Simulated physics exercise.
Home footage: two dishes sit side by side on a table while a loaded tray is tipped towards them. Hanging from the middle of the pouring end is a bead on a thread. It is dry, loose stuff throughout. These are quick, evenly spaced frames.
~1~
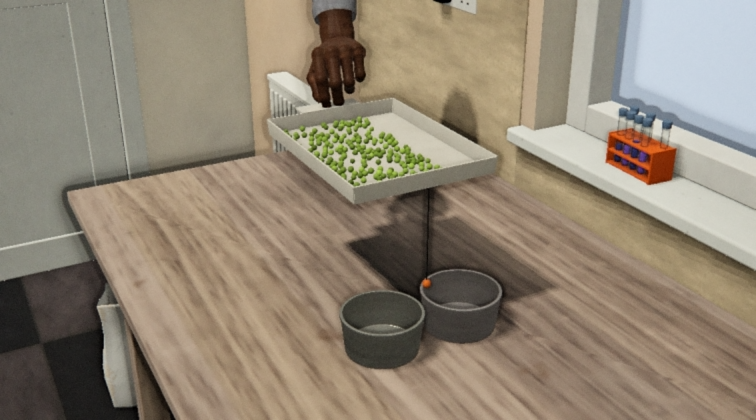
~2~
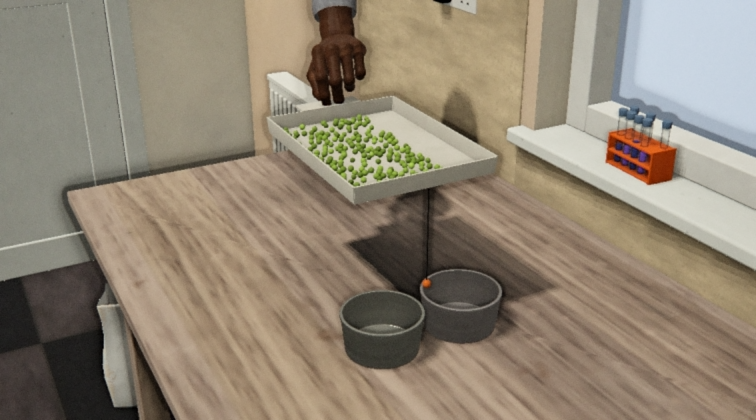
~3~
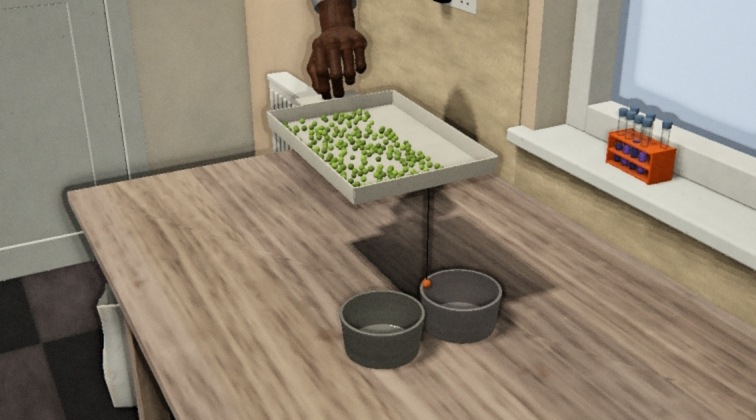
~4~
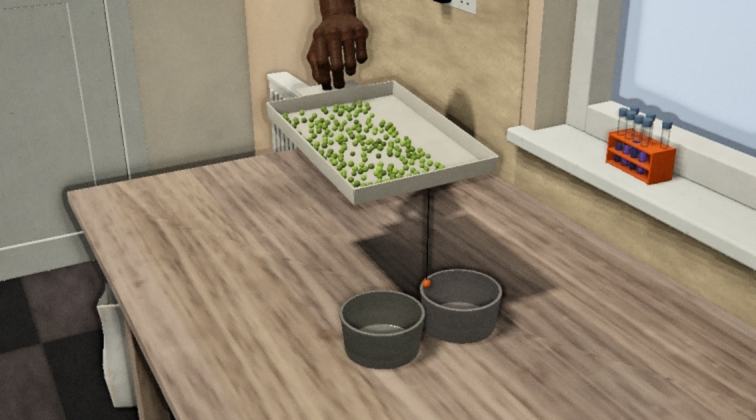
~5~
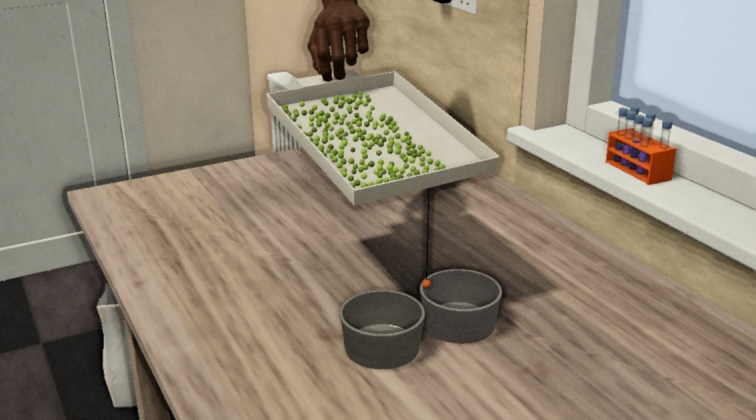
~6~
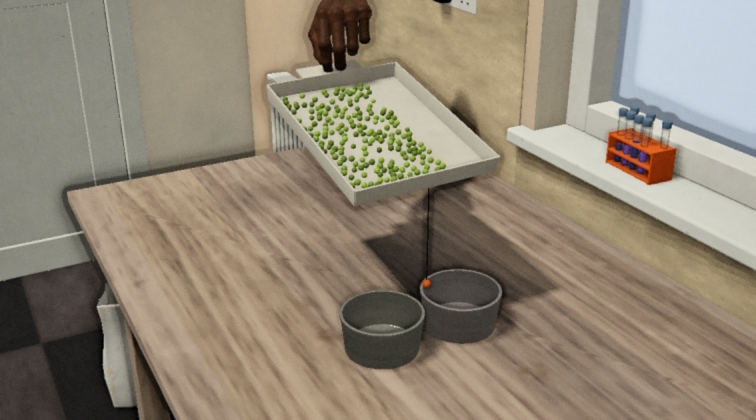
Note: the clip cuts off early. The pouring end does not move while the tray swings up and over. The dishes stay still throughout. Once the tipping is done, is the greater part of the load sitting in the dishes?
The greater share ends up outside the dishes.
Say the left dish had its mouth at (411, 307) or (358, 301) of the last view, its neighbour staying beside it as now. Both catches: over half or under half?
Short of half, then Short of half.
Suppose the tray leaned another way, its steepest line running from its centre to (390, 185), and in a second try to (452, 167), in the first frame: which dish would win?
Outcome by order - one: Left side; two: Right side.
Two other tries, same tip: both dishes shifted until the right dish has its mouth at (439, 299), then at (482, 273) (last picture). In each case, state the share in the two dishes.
About 50 per cent, then about 0 per cent.
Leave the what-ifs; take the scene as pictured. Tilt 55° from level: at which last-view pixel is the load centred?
Near the pixel (397, 172).
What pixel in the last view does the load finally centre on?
Once nothing moves, the middle sits near (422, 369).
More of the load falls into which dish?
The one to the left.
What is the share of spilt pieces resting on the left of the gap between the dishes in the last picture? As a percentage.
I'd guess close to 30 %.
Shortly afterwards, tray tipped steeply; all but a few on the tray; only a few in the air.
Next, tray tipped right over; all but a few on the tray; only a few in the left dish; only a few outside both; only a few in the air.
Some moments later, tray tipped past a quarter turn; near a third in the left dish; only a few in the right dish; near two thirds outside both.
In the end, tray tipped past a quarter turn; near a third in the left dish; only a few in the right dish; near two thirds outside both.
